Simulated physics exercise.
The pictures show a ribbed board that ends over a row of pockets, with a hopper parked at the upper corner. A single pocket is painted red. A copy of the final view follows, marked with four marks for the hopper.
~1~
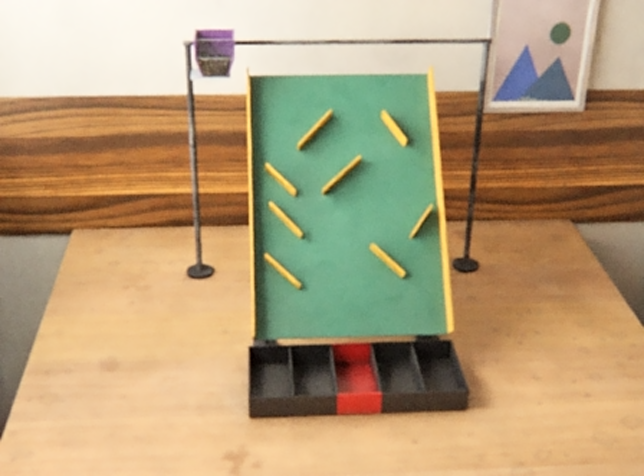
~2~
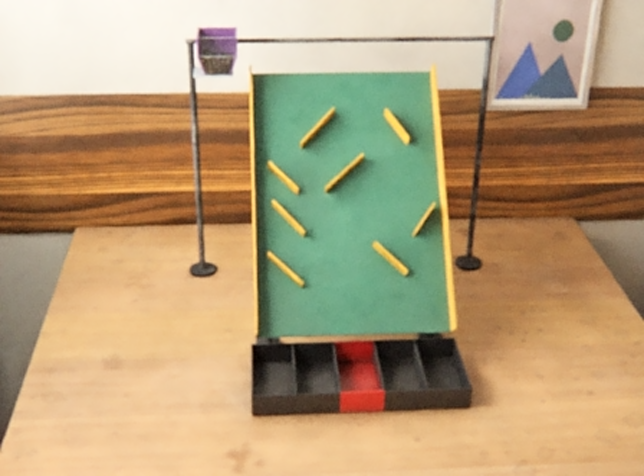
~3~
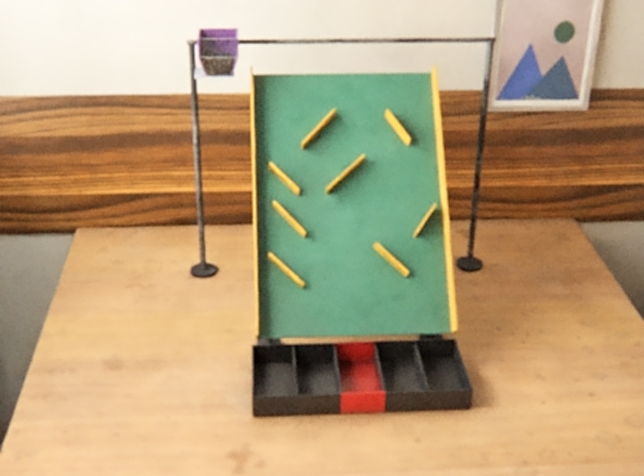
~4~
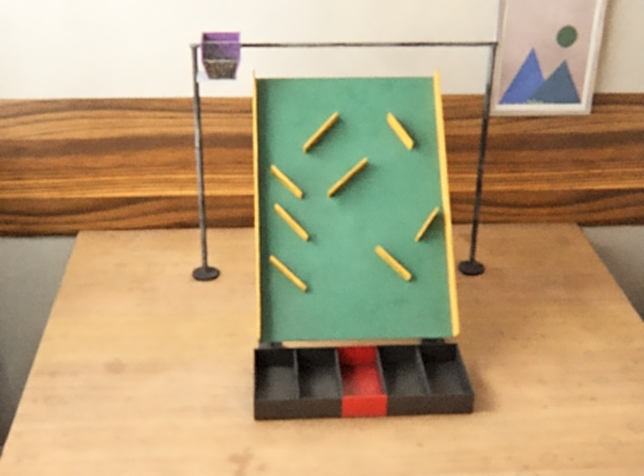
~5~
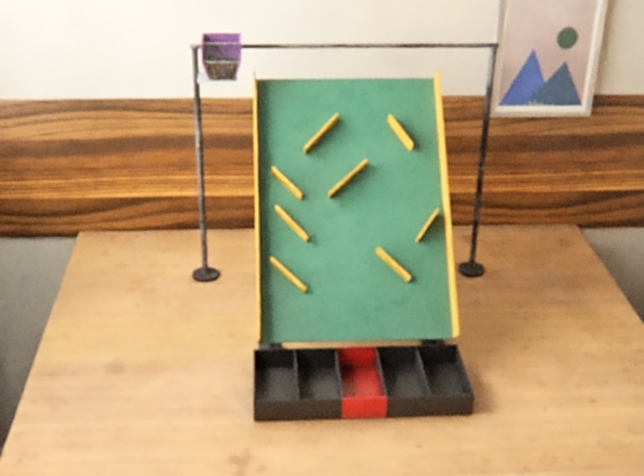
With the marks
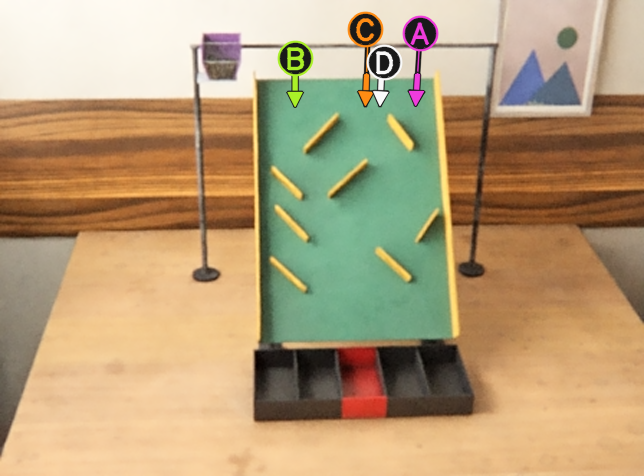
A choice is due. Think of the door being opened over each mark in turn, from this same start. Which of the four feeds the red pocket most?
I would pick mark B.
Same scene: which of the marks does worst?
A.
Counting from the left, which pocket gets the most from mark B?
The third from the left.
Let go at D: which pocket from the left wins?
The fifth from the left.
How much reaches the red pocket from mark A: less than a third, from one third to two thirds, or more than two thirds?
It is less than a third.
On the marked copy, mark A meets the board at (415, 100); mark B meets the board at (295, 101); mark C meets the board at (365, 100); mark D meets the board at (380, 100).
For mark A, just a few in the red pocket, almost all in other pockets, about a tenth held on the board.
For mark B, roughly two thirds in the red pocket, roughly a quarter in other pockets, about a tenth outside the box.
For mark C, roughly a third in the red pocket, roughly two thirds in other pockets.
For mark D, roughly a quarter in the red pocket, the larger part in other pockets, just a few outside the box.
